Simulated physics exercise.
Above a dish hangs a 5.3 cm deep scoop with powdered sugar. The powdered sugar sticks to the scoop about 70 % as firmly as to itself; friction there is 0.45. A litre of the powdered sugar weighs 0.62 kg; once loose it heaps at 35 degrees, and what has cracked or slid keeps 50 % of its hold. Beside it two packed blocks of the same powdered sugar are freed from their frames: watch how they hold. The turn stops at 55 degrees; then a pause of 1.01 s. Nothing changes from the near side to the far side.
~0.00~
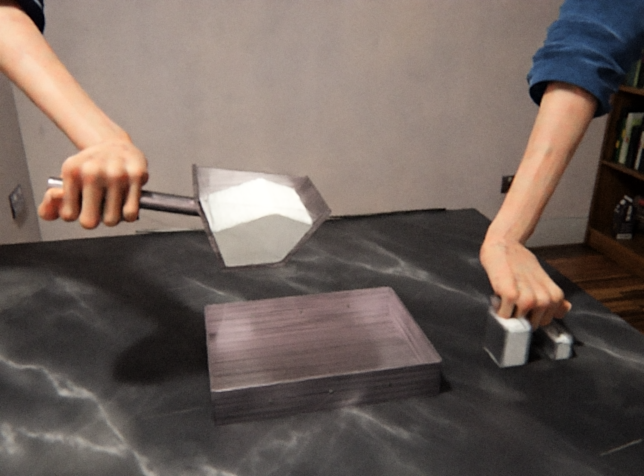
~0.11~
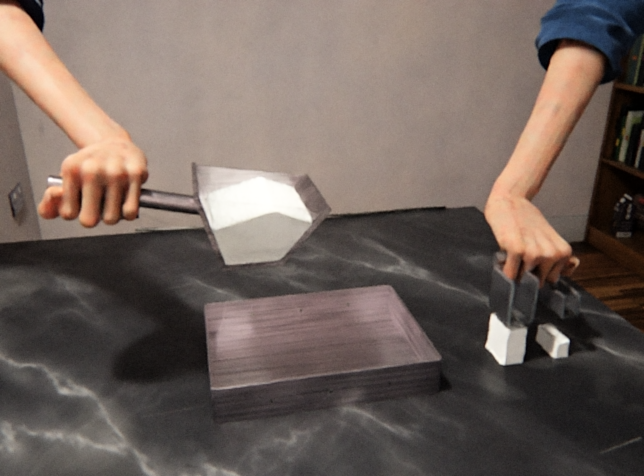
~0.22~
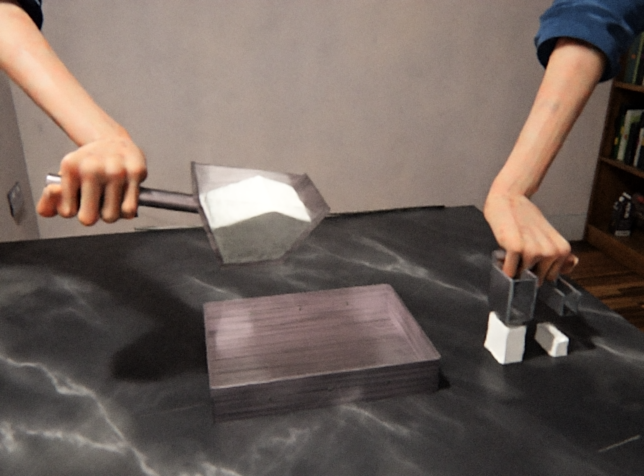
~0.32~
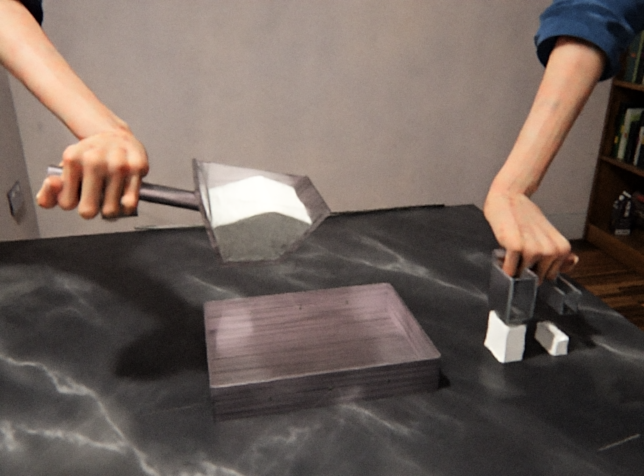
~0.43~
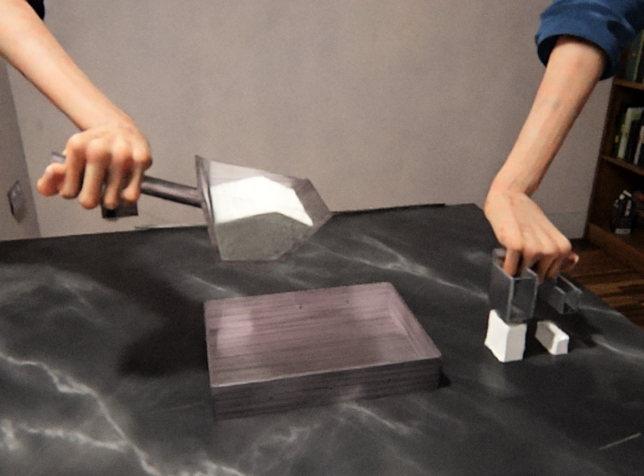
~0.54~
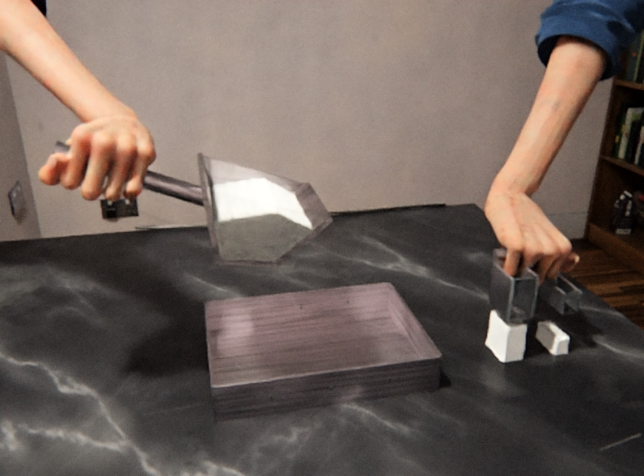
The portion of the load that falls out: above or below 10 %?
It comes out below 10 %.
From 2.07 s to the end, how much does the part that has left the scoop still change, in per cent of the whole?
About 0 %.
After 0.99 s, the scoop is at 25 degrees and 0 % has left it.
After 1.53 s, the scoop is at 42 degrees and 0 % has left it.
After 2.07 s, the scoop is at 55 degrees and 0 % has left it.
After 2.61 s, the scoop is at 55 degrees and 0 % has left it.
After 2.71 s, the scoop is at 55 degrees and 0 % has left it.
